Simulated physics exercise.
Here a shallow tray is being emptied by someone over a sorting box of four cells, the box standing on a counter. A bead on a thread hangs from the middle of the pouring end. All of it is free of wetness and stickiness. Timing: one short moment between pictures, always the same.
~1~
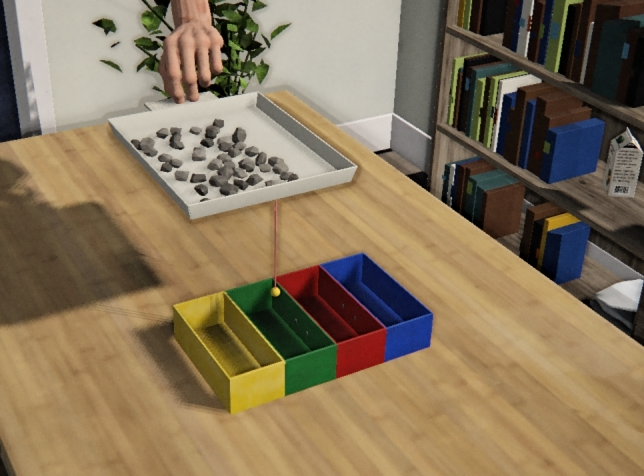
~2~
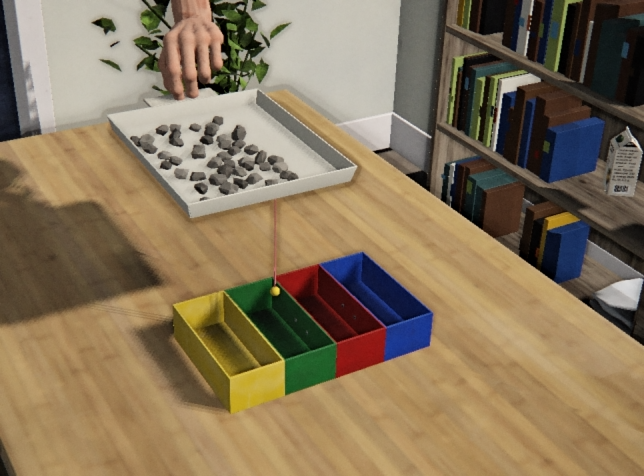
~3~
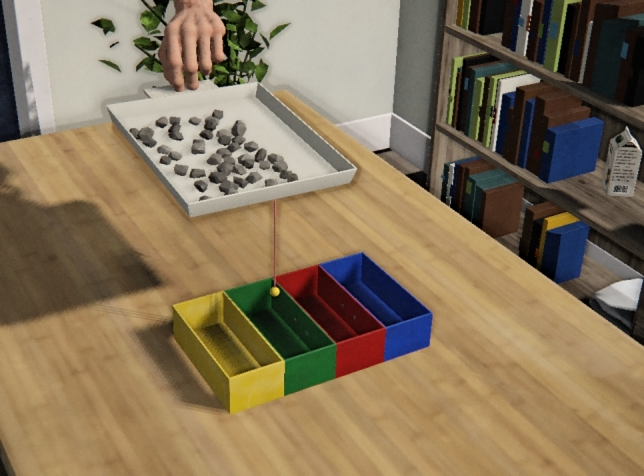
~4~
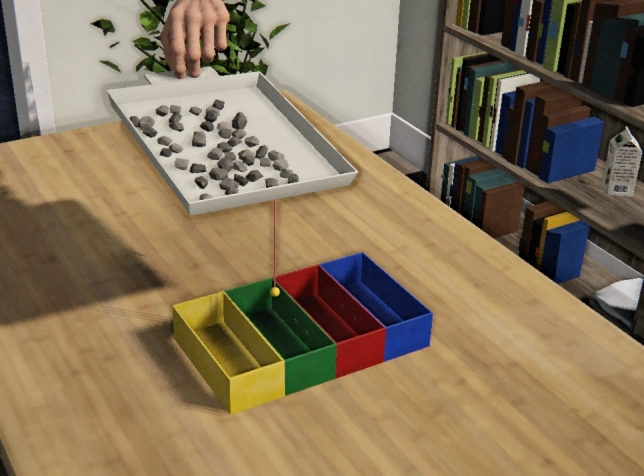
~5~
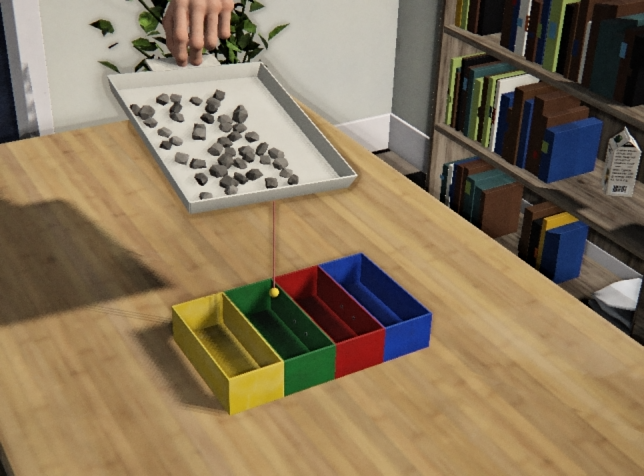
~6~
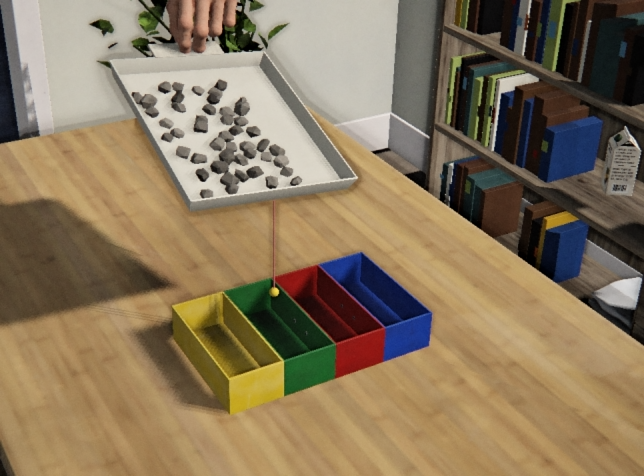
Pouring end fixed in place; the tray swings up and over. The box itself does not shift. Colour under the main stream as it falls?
Red, I would say.
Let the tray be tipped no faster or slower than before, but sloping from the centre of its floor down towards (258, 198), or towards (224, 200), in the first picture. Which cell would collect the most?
The cell in yellow first, the cell in yellow second.
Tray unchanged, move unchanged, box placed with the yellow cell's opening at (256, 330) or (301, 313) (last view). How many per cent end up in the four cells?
Around 100 then around 90 per cent.
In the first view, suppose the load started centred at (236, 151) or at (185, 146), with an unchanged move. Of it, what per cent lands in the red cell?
Around 50 in a hundred the first time, around 50 in a hundred the second.
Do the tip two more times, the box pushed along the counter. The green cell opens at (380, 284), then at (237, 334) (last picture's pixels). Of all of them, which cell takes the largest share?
The first placement favours yellow, while the second favours the blue cell.
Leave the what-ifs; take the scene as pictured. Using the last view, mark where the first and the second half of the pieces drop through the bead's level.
The early half goes through (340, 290), the late half through (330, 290).
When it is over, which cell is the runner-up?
I'd say that blue cell.
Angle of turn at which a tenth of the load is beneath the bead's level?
Close to 90° of tilt at that moment.
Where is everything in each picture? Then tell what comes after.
The first frame shows corners of the pouring end at (191, 203) and (351, 166), level; middle of the load at (225, 159), bits of gravel; bead on its thread at (275, 292); yellow cell at (257, 384); green cell at (310, 367); red cell at (361, 350); blue cell at (409, 334).
The second frame shows corners of the pouring end at (191, 202) and (351, 166), level; middle of the load at (224, 157).
The third frame shows corners of the pouring end at (191, 201) and (351, 168), tipped barely, lowest at the right corner; middle of the load at (224, 154).
The fourth frame shows corners of the pouring end at (192, 200) and (352, 170), tipped a little, lowest at the right corner; middle of the load at (225, 148).
The fifth frame shows corners of the pouring end at (192, 199) and (352, 173), tipped a little, lowest at the right corner; middle of the load at (225, 143).
The sixth frame shows corners of the pouring end at (194, 197) and (352, 176), tipped clearly, lowest at the right corner; middle of the load at (226, 137); yellow cell at (257, 384); green cell at (310, 367); red cell at (360, 350); blue cell at (408, 334).
Soon, tray tipped steeply; nearly all on the tray; a stray few falling or outside the box.
A while on, tray tipped past a quarter turn; about half on the tray; a small part in the blue cell; a small part in the red cell; about a quarter falling or outside the box.
Towards the end, tray tipped past a quarter turn; about half in the red cell; about a third in the blue cell; a small part in the green cell; a small part falling or outside the box.
Finally, tray tipped past a quarter turn; about half in the red cell; about a third in the blue cell; a small part in the green cell; none in the yellow cell; a small part outside the box.
